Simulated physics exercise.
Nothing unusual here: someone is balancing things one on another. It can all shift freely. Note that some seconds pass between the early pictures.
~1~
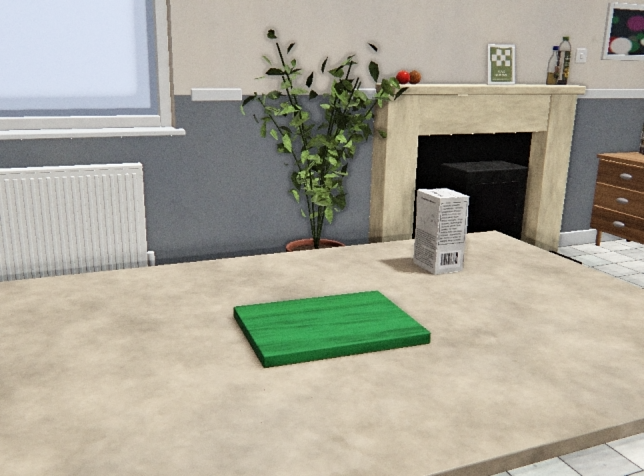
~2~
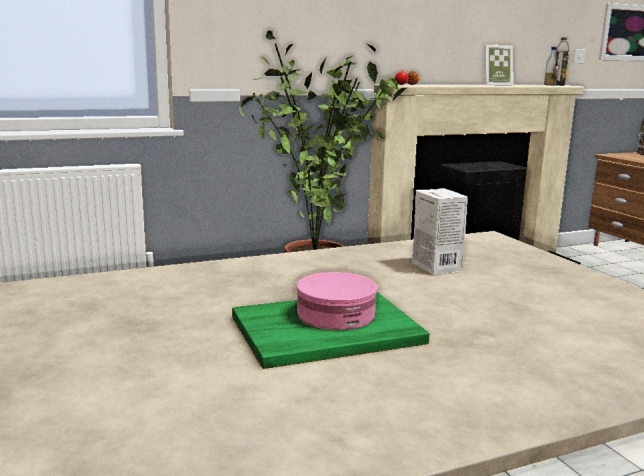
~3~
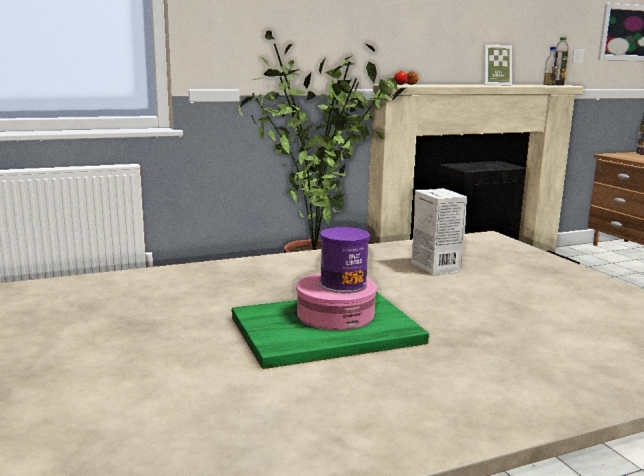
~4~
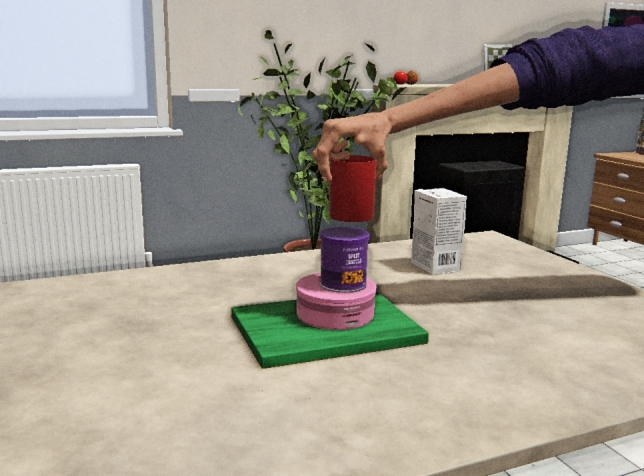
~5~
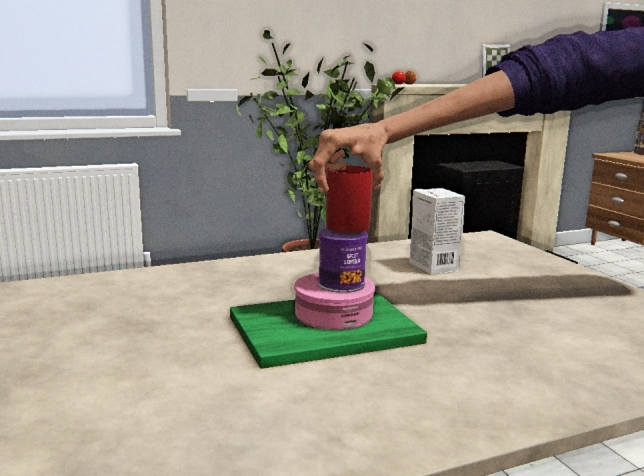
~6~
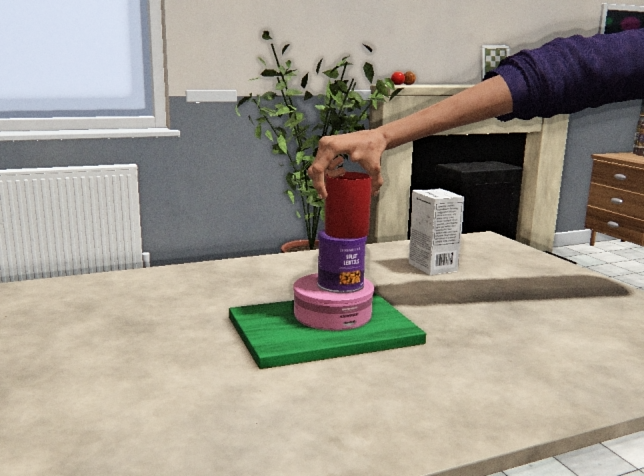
A stack grew on a green board on the table, first a pink tub, then a purple can, and then a hand reached in from the right and lowered a red cup onto the can.
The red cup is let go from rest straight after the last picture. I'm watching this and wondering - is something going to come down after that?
Stays standing.
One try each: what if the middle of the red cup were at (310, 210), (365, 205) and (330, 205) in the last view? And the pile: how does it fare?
The pile collapses the first time, collapses the second time and remains standing the third time.
Then, 0.70 s after the last picture, nothing has stirred.
Then, 1.70 s after the last picture, red cup resting near (347, 206).
At rest, all 5 in place. Seen from the same camera at the end, red cup near (347, 206). The pile stays up.
